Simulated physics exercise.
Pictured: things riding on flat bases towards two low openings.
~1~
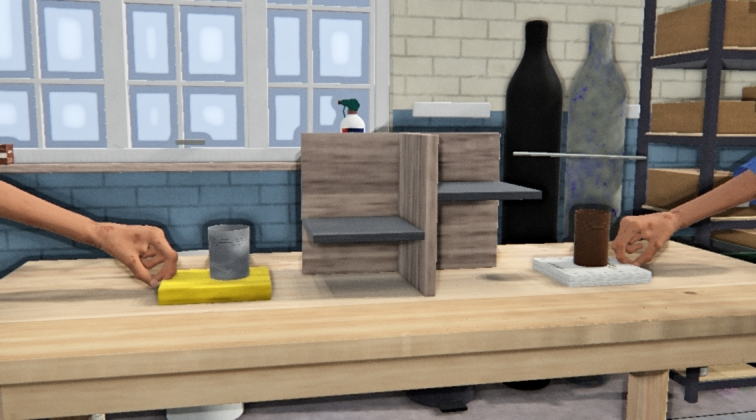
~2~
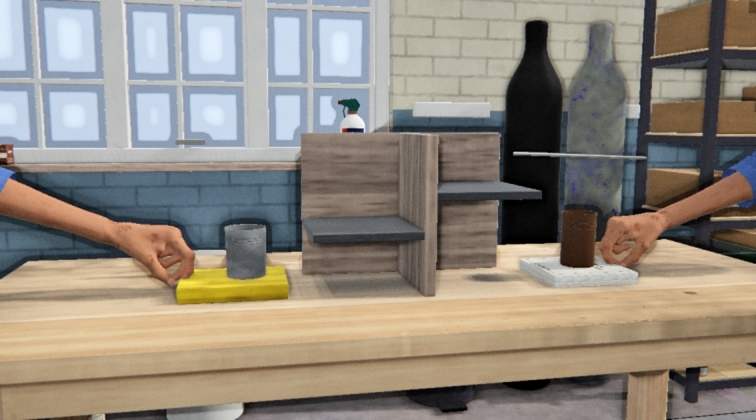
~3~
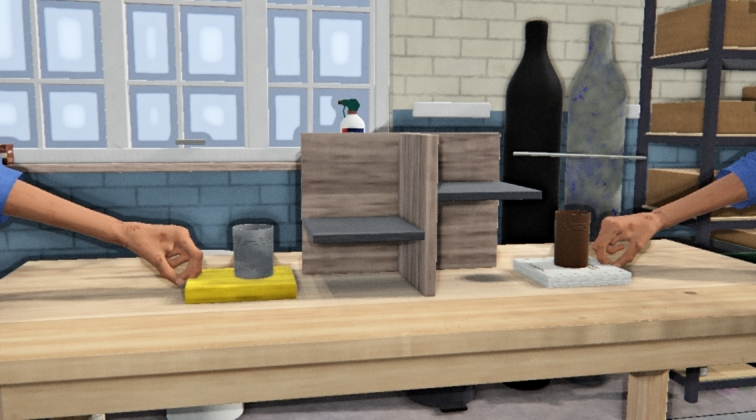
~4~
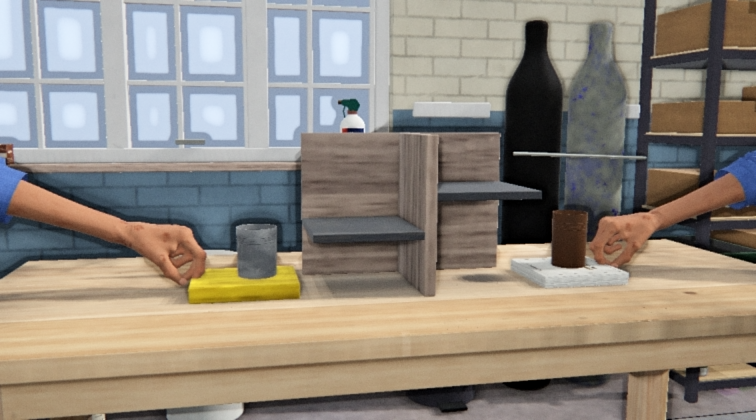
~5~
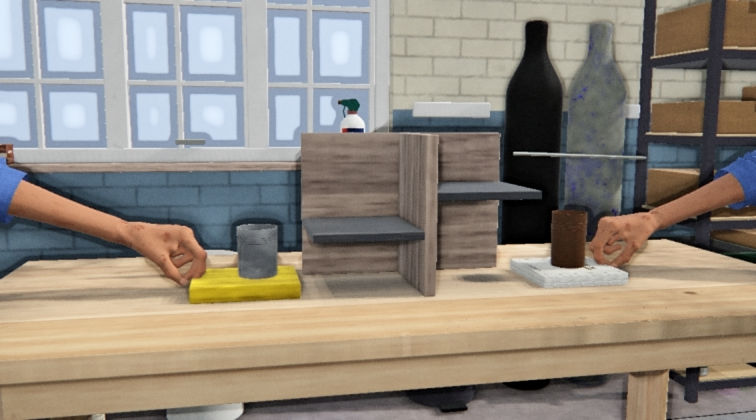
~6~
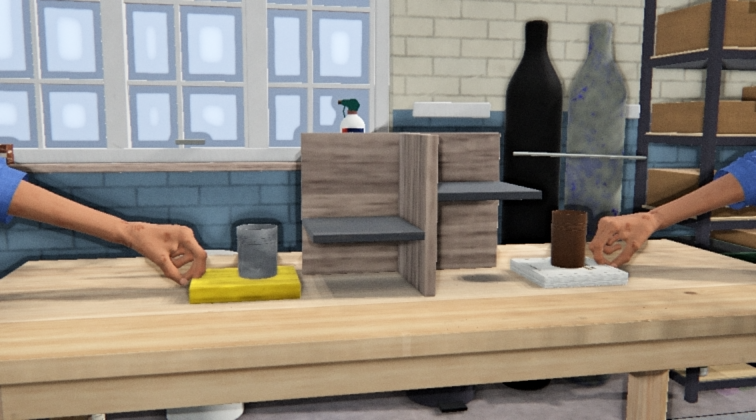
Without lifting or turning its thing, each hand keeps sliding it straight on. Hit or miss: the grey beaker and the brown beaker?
Grey beaker - hit. Brown beaker - miss.
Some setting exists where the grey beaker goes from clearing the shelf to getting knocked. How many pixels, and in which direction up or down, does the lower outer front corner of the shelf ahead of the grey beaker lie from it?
It would take a shift of about 8 pixels, up.
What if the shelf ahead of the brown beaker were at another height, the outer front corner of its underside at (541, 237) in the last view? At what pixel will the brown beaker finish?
It'd come to a stop somewhere close to (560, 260).
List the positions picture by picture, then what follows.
The first frame shows hands sliding the things forward; grey beaker (229, 252); brown beaker (592, 238); shelf (415, 209).
The second frame shows hands sliding the things forward; brown beaker (578, 238); white book (576, 271).
The third frame shows hands sliding the things forward; grey beaker (254, 251); yellow board (242, 284).
The fourth frame shows hands sliding the things forward; brown beaker (569, 239); shelf (415, 209).
The fifth frame shows hands sliding the things forward; grey beaker (258, 251); white book (566, 271).
The sixth frame shows hands sliding the things forward; grey beaker (258, 251); brown beaker (569, 239); yellow board (246, 284).
Then, 1.48 s past the last view, grey beaker leaning 6° off how it started near (289, 249); brown beaker riding along near (493, 242).
Finally, the grey beaker strikes the shelf, near (259, 271); the brown beaker clears the shelf, near (479, 242).
